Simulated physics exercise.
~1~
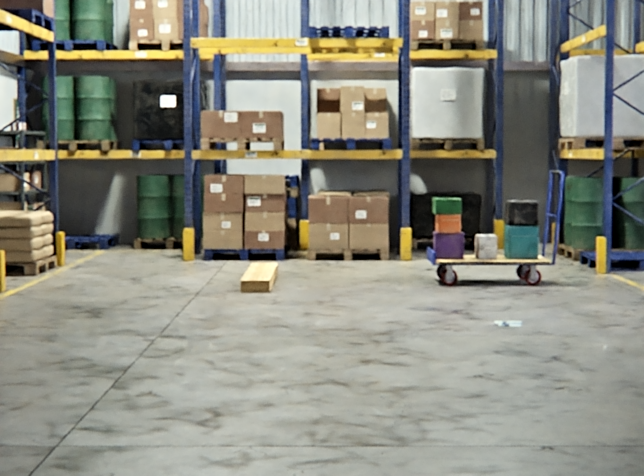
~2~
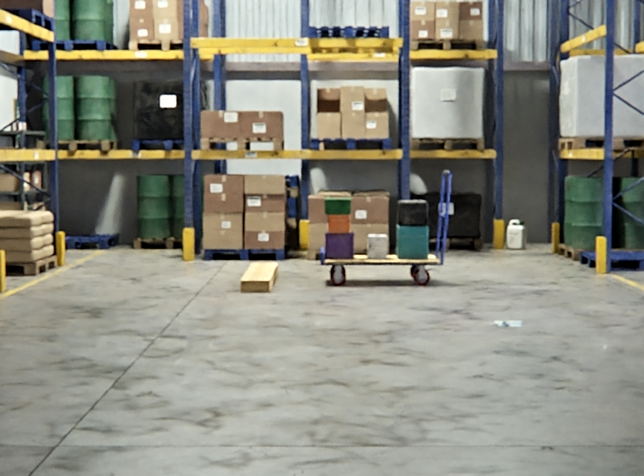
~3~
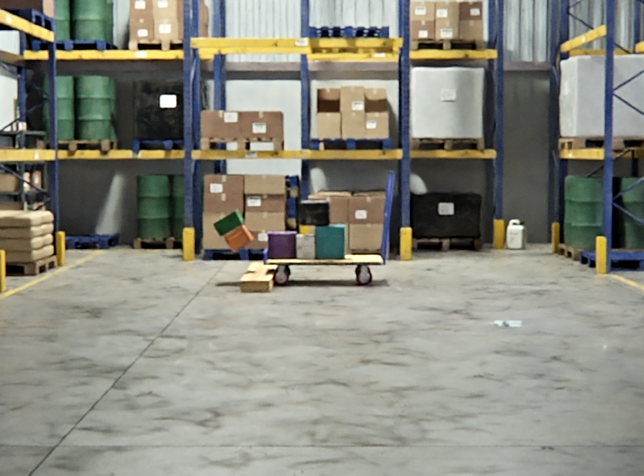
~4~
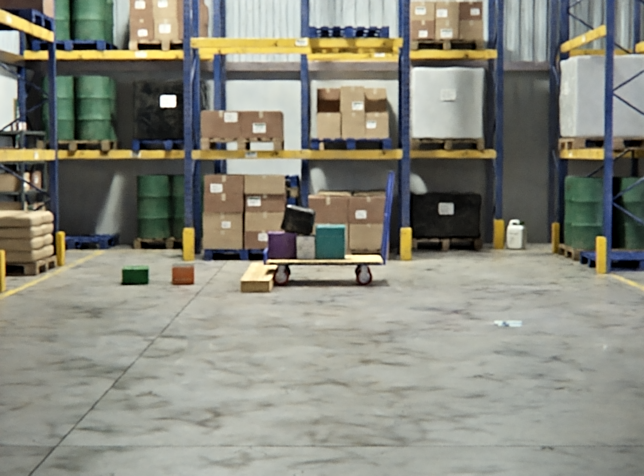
To begin with, a flat trolley loaded with coloured boxes stands toward the right of a warehouse floor, before tall racks of cartons and green drums. It rolls left across the concrete with its load in place, and a white jug comes into view behind it. At a low yellow kerb the trolley stops, and the stacked green and orange boxes tip forward off its front. They land upside down on the floor to the left, beyond the kerb. The black case tilts but stays aboard with the purple, white and teal boxes as the trolley stands still.
